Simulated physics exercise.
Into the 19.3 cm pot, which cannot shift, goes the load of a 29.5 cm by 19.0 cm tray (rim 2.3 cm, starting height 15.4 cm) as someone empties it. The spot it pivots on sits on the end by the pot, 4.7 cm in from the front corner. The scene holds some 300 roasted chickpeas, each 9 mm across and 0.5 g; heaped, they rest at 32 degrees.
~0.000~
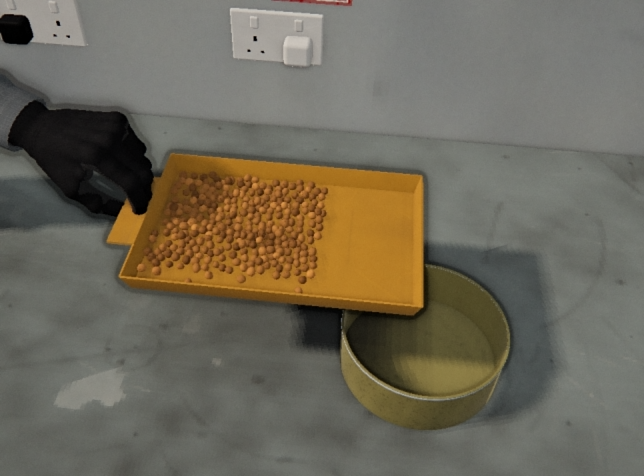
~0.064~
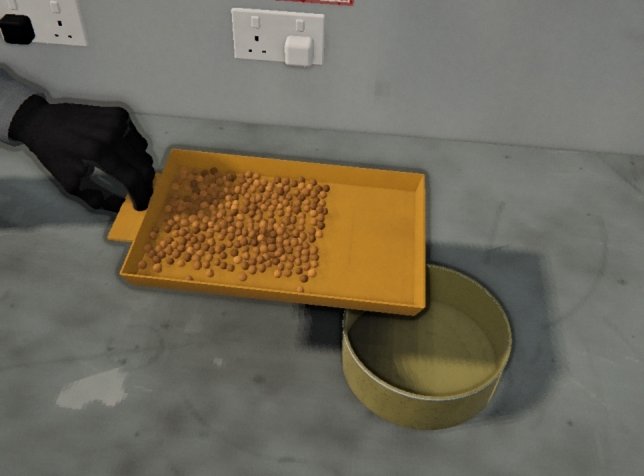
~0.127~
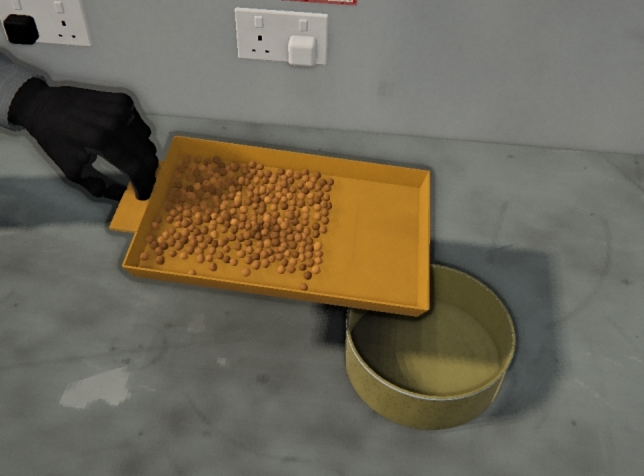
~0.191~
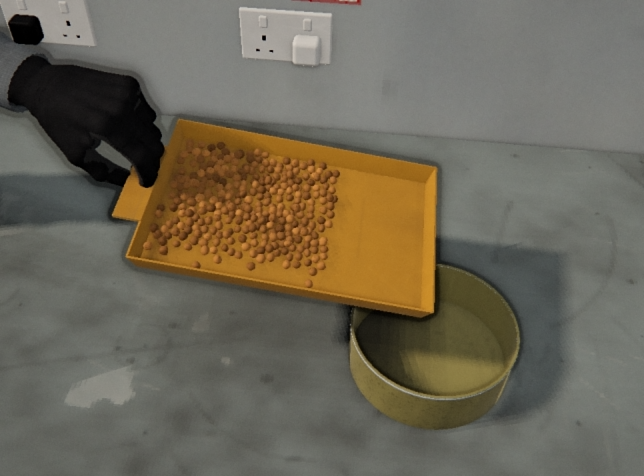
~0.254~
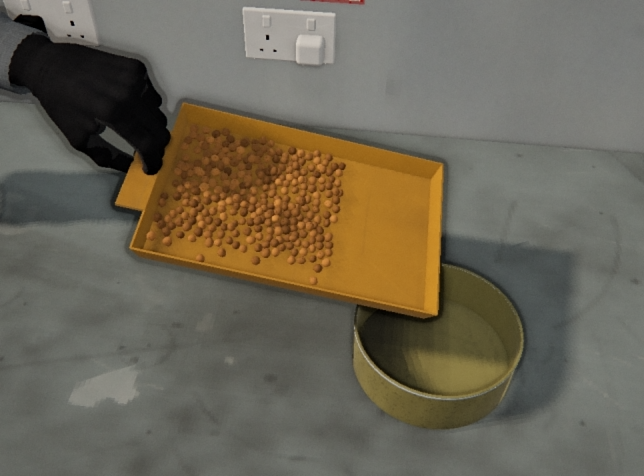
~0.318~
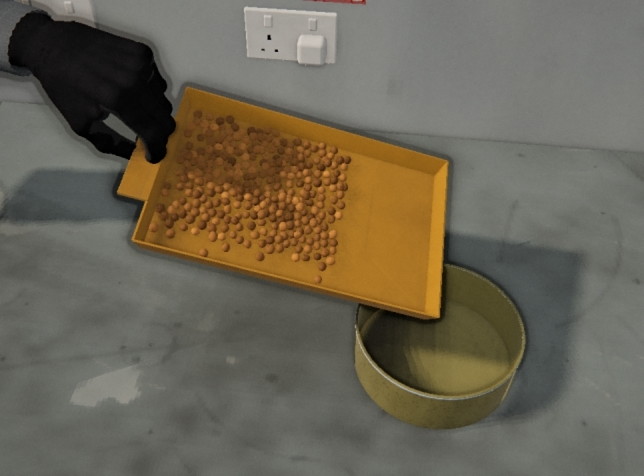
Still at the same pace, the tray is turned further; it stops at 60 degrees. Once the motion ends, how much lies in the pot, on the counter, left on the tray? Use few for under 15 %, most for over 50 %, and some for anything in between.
Pot: Some, counter: Few, tray: Most.
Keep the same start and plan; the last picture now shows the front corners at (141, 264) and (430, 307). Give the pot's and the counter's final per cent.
The pot gets 0 and the counter 0.
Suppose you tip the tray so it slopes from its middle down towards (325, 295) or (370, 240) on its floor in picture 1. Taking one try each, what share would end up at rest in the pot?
That would be close to 5 per cent, then close to 20 per cent.
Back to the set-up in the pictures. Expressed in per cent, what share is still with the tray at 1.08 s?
I'd say close to 75 per cent.
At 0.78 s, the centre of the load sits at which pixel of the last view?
Around (390, 268).
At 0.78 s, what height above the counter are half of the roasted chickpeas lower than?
Some 20 cm.
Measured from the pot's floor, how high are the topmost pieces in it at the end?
Some 1.5 cm above the floor.
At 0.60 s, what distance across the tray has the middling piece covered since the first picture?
It has moved some 7 cm from its start.
After 0.60 s, tilt 40 degrees; the tray holds 100 %, the pot 0 %.
Then, at 0.78 s, tilt 53 degrees; the tray holds 100 %, the pot 0 %.
After 1.08 s, tilt 60 degrees; the tray holds 75 %, the pot 15 %.
At rest (2.0 s), pot 25 %, counter 5 %, tray 70 %.
